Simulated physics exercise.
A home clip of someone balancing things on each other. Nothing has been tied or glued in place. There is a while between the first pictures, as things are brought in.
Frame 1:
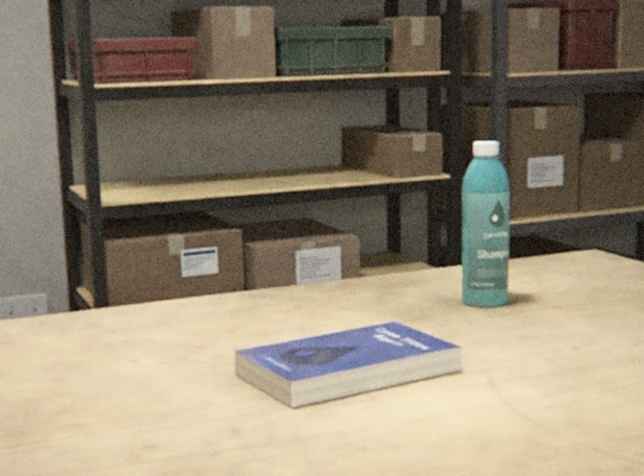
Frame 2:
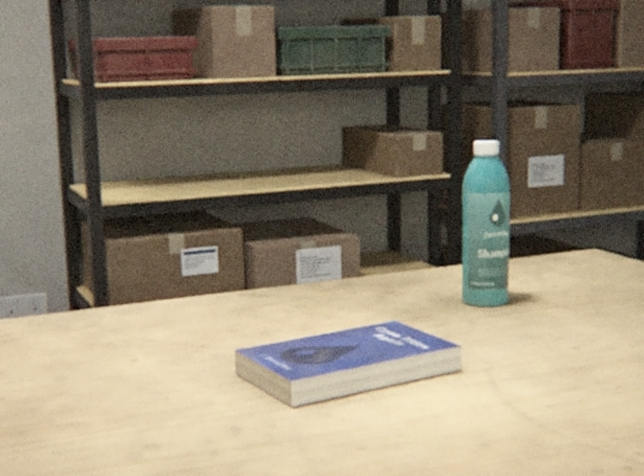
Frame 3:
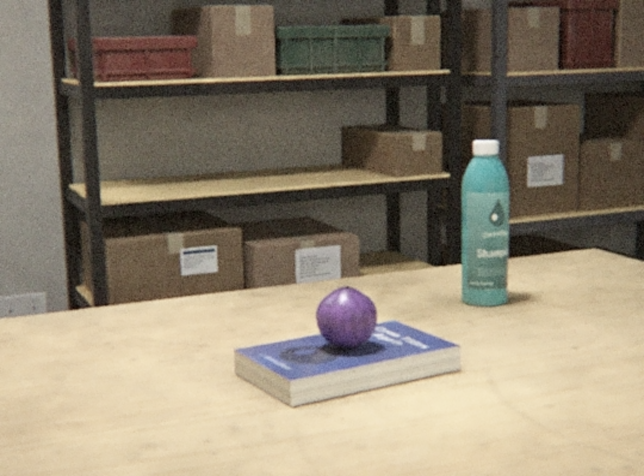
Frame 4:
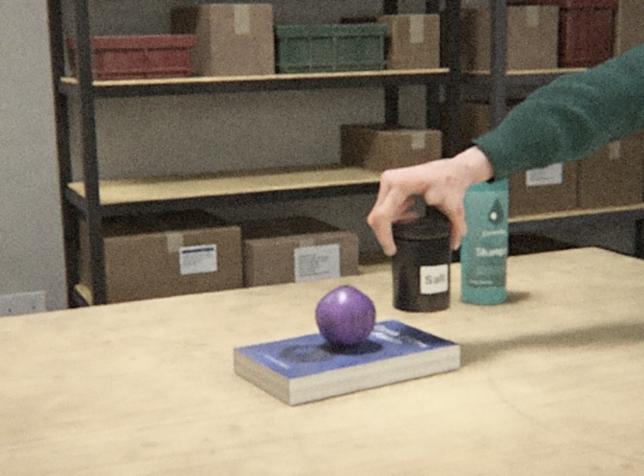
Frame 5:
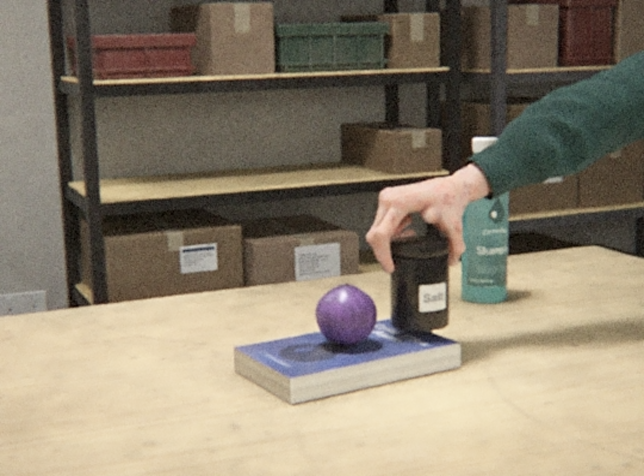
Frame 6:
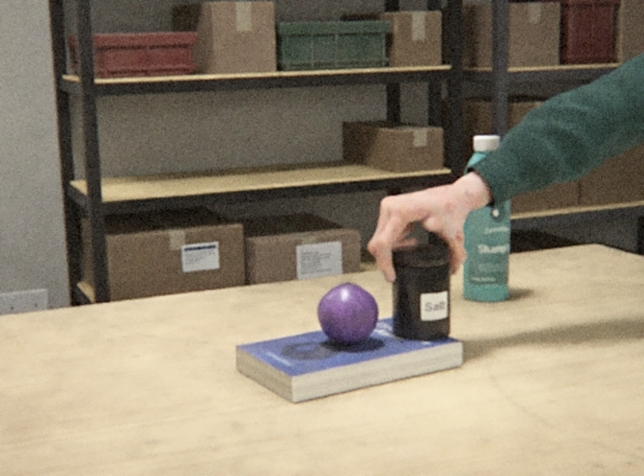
A purple onion appeared on the blue book near a turquoise bottle, then a hand in a green sleeve brought in a black jar and lowered it onto the book beside the onion.
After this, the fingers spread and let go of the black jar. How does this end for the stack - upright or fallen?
It ends upright.
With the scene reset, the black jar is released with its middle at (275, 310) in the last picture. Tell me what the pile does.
Afterwards the pile remains stable.
Then, 0.20 s on from there, no change.
Then, 0.50 s on from there, black jar resting near (421, 291).
In the end, all 4 unmoved. At the end, from the last picture's camera, black jar near (421, 291). The pile keeps its balance.
